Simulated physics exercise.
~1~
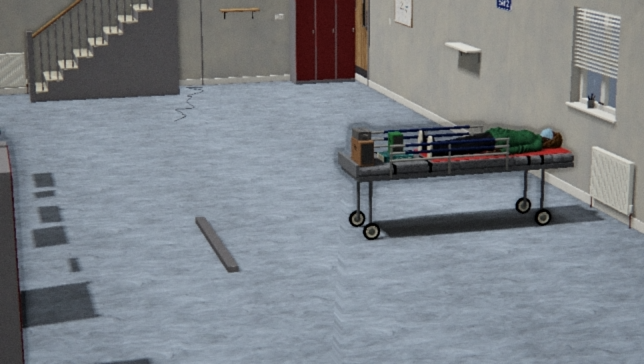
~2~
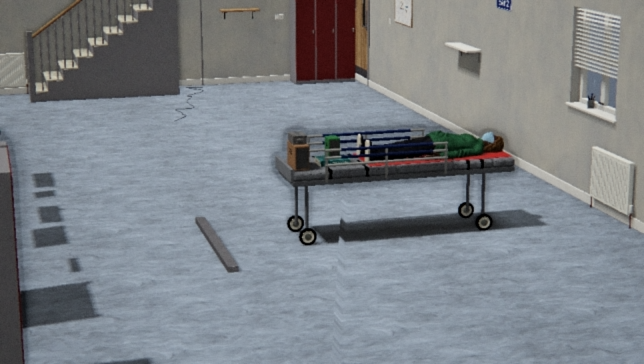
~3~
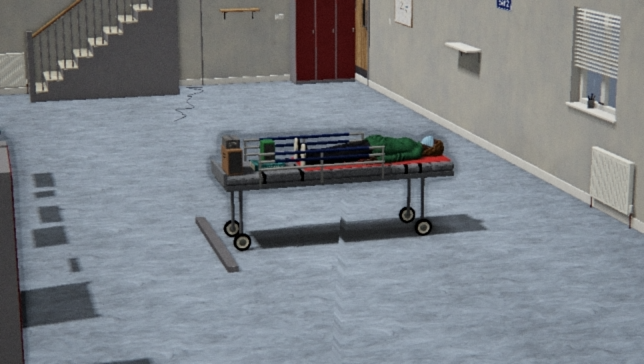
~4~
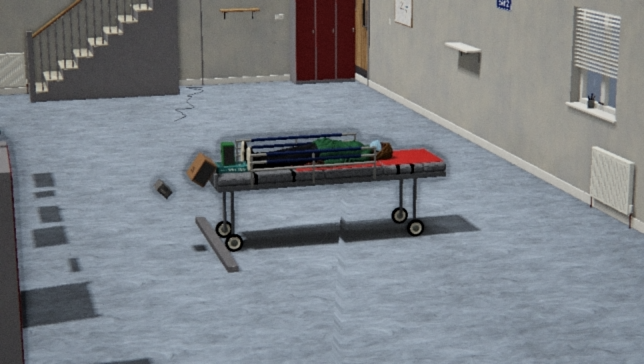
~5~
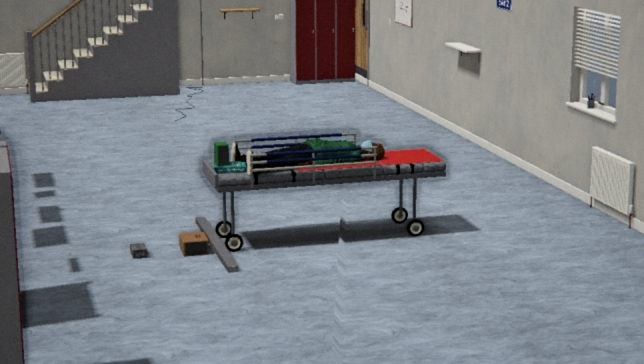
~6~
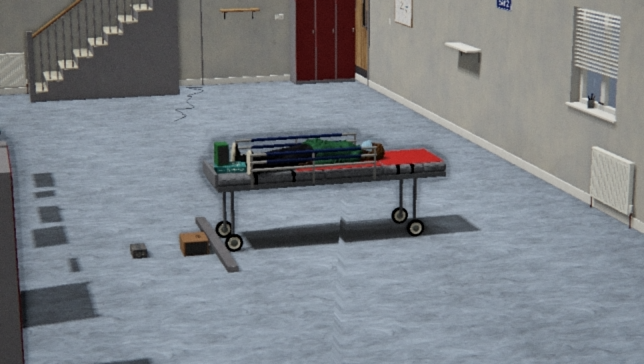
Wheeled stretcher carrying a lying person rolls left, halts at a floor strip, and two boxy items tumble off onto the floor.
